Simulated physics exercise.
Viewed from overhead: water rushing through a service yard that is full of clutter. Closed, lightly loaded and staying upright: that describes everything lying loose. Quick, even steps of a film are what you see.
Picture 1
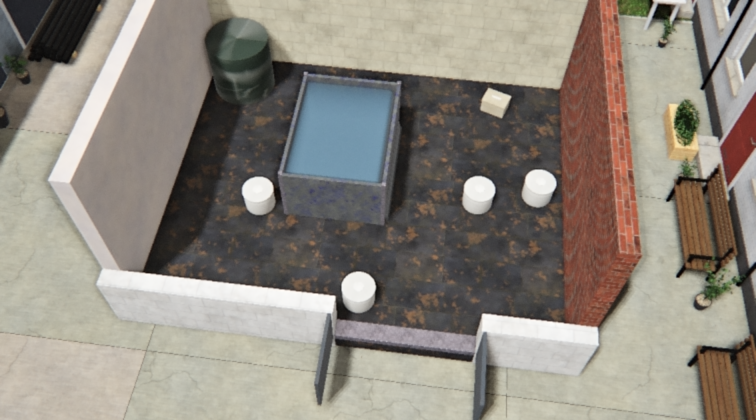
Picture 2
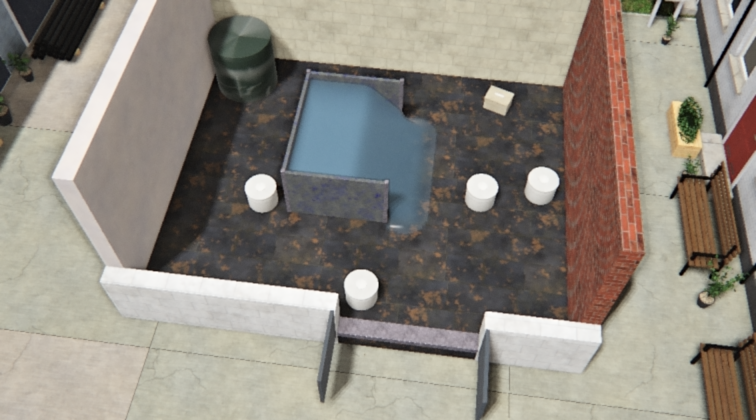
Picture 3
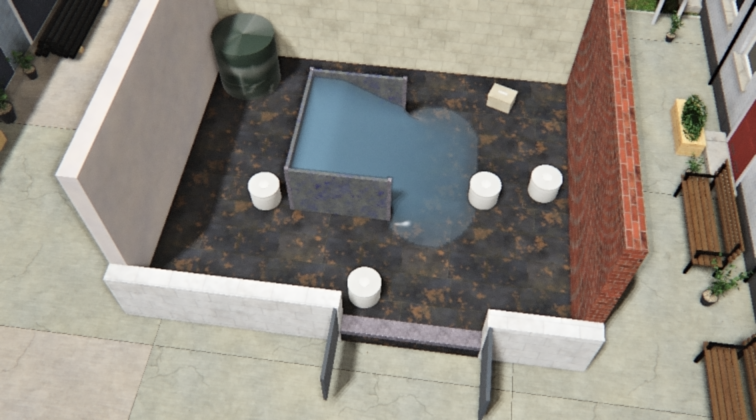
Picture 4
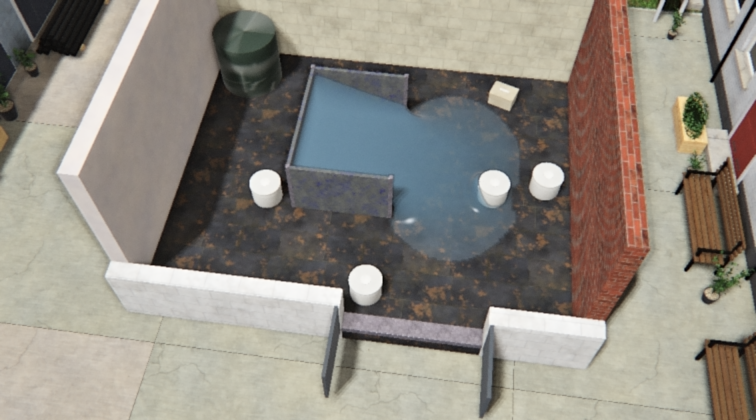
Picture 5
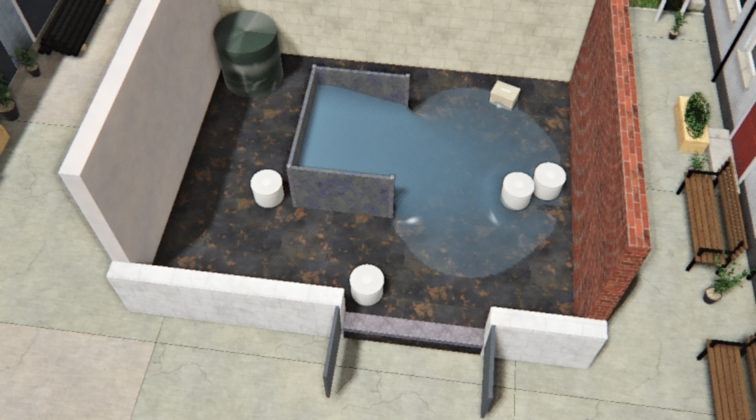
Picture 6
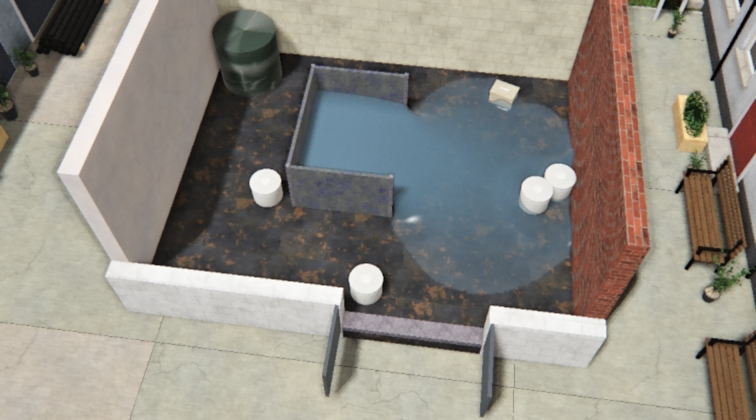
Walled service yard from overhead, water pouring from an open-sided tank, spreading right across dark ground and shifting two white tubs.
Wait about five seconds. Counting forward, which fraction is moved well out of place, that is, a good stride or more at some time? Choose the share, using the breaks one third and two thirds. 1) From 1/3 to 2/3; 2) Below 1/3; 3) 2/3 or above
3.
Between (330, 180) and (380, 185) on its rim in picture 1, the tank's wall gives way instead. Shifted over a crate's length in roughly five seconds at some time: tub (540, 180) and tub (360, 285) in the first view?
Fell short of it; covered that distance.
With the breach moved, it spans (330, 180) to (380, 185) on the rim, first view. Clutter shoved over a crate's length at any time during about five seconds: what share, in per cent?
Estimate: Some 20 per cent.
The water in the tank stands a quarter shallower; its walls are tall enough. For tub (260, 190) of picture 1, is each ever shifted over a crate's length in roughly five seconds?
Short version: It didn't get there.
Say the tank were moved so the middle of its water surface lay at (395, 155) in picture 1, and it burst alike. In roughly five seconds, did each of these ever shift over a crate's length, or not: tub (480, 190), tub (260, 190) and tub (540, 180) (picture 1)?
Result per object - went far, stayed close, went far.
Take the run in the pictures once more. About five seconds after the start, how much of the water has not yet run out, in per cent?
90 %.
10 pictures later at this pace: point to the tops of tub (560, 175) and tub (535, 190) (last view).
Estimated positions: (532, 222) and (484, 296), approximately.
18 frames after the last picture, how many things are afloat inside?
By my reckoning the number comes out at 2.
A moment on, 1 of 5 are well off their spots; 2 afloat.
Next, 2 of 5 are well off their spots; 3 afloat.
Later, 4 of 5 are well off their spots; 2 afloat.
In the end, 4 of 5 are well off their spots, and 4 have been at some point; 0 afloat.
